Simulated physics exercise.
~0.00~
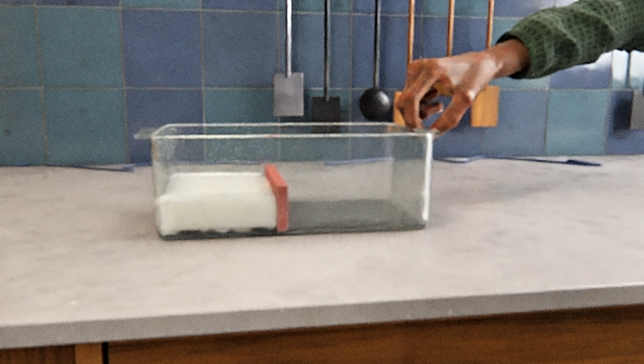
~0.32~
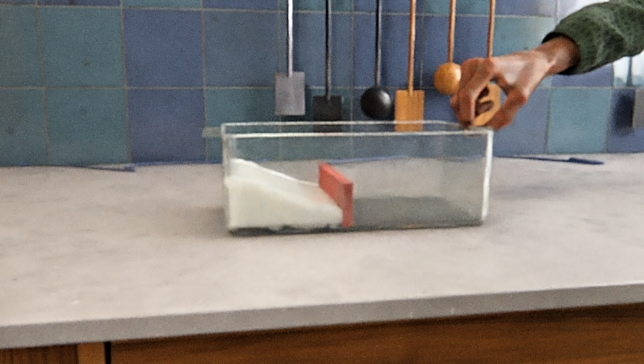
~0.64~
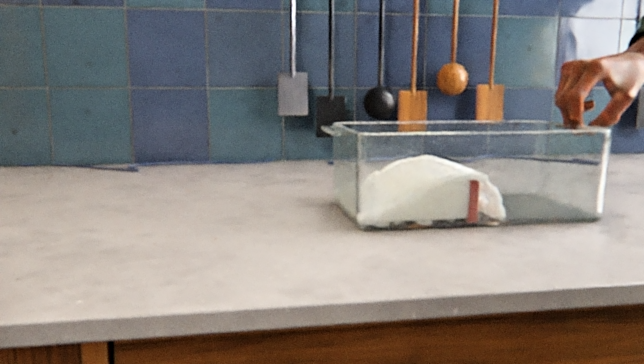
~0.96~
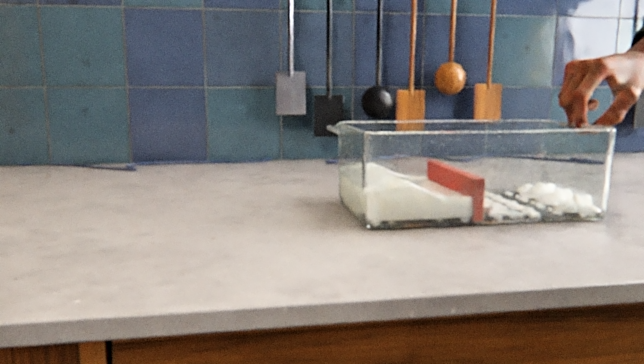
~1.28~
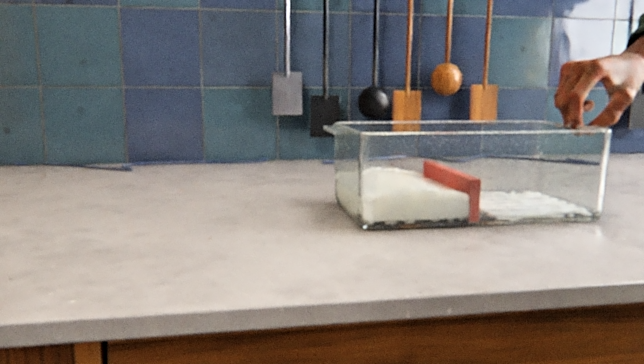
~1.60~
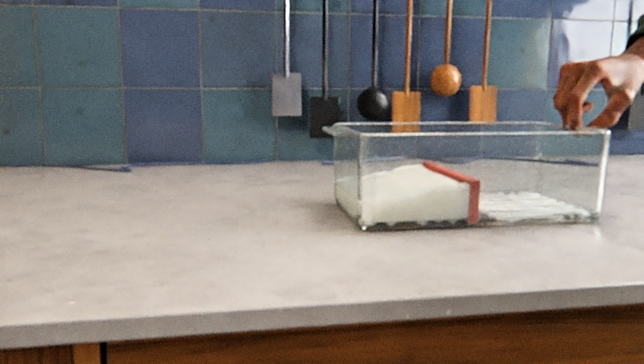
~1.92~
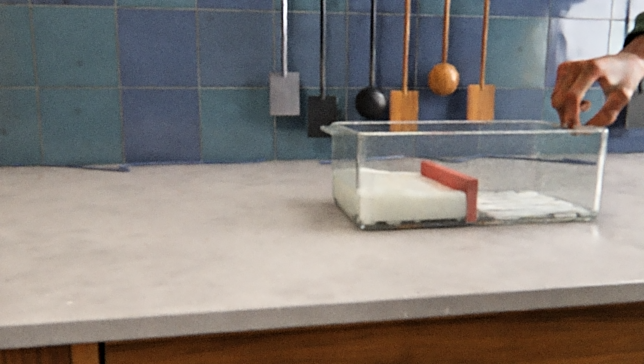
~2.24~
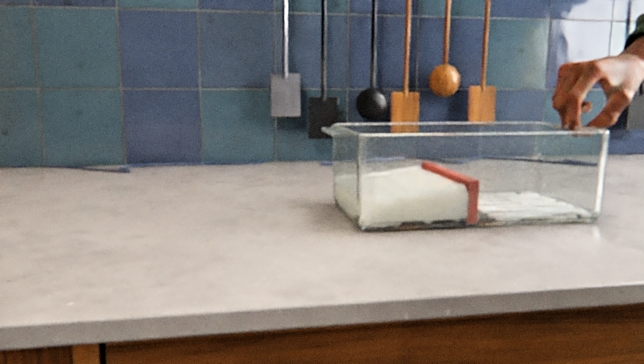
To begin with, a clear glass oblong tub sits on a pale counter before blue tiles and hanging utensils, with white milk filling only the part left of a low red divider. A hand in a green sleeve grips the right end and draws the tub rightwards, and the milk slopes up towards the left. As the tub nears the end of its pull, the milk heaps into a hump against the divider, and some spills over to the right side. The tub stops, and the milk rocks and settles. Finally, most remains on the left, with a shallow layer on the right.
